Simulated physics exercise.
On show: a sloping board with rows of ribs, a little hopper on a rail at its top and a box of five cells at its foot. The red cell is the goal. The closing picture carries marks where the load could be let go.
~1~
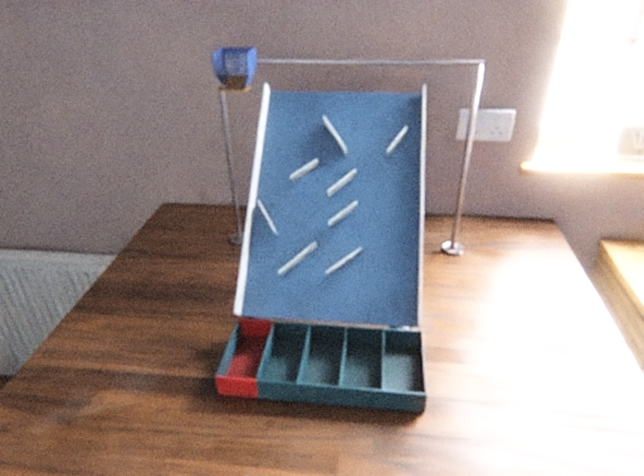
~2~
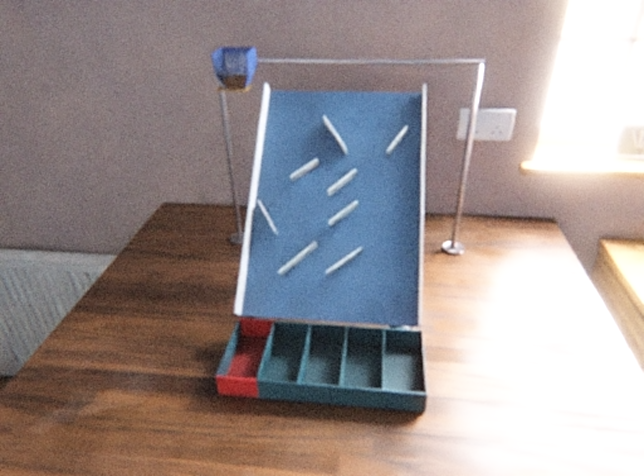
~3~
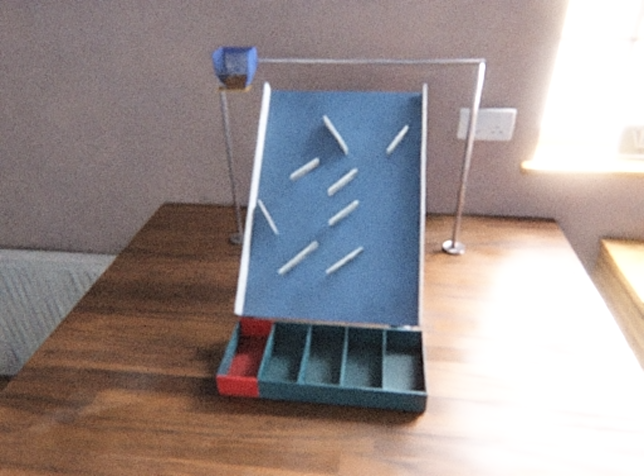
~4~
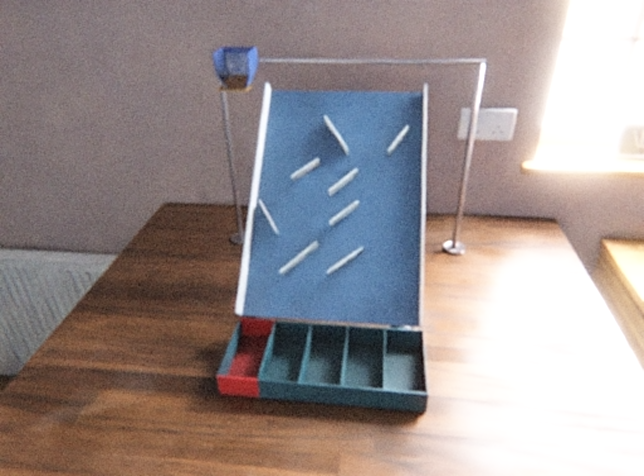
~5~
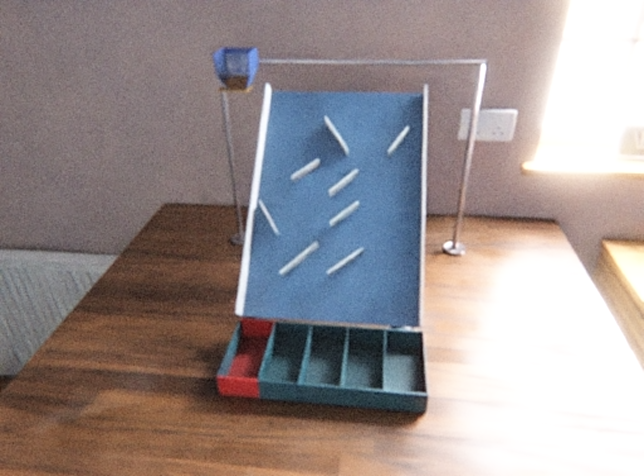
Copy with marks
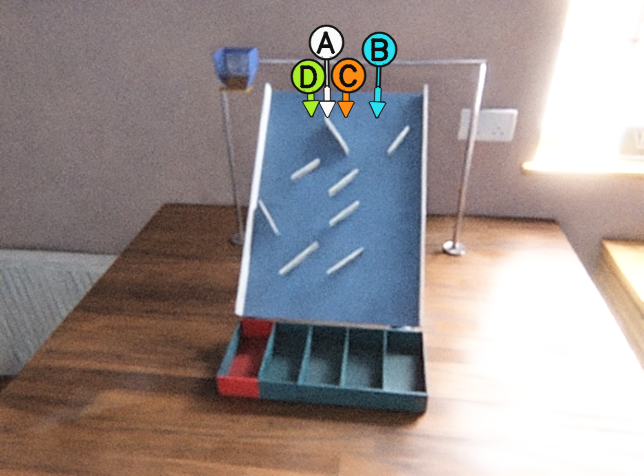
A sloping blue board with pale ribs standing motionless on a wooden table, a small hopper above and a five-cell box below.
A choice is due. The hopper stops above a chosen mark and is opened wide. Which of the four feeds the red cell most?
Mark D.
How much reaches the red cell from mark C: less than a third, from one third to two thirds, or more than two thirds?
It is less than a third.
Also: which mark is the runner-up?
A.
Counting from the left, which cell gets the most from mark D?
It is the first one.
On the marked copy, mark A meets the board at (327, 111); mark B meets the board at (377, 111); mark C meets the board at (345, 111); mark D meets the board at (311, 110).
With A, roughly half in the red cell, roughly half in other cells, just a few outside the box.
With B, roughly a quarter in the red cell, roughly two thirds in other cells, about a tenth outside the box.
With C, about a tenth in the red cell, the larger part in other cells, about a tenth outside the box.
With D, almost all in the red cell, about a tenth in other cells.
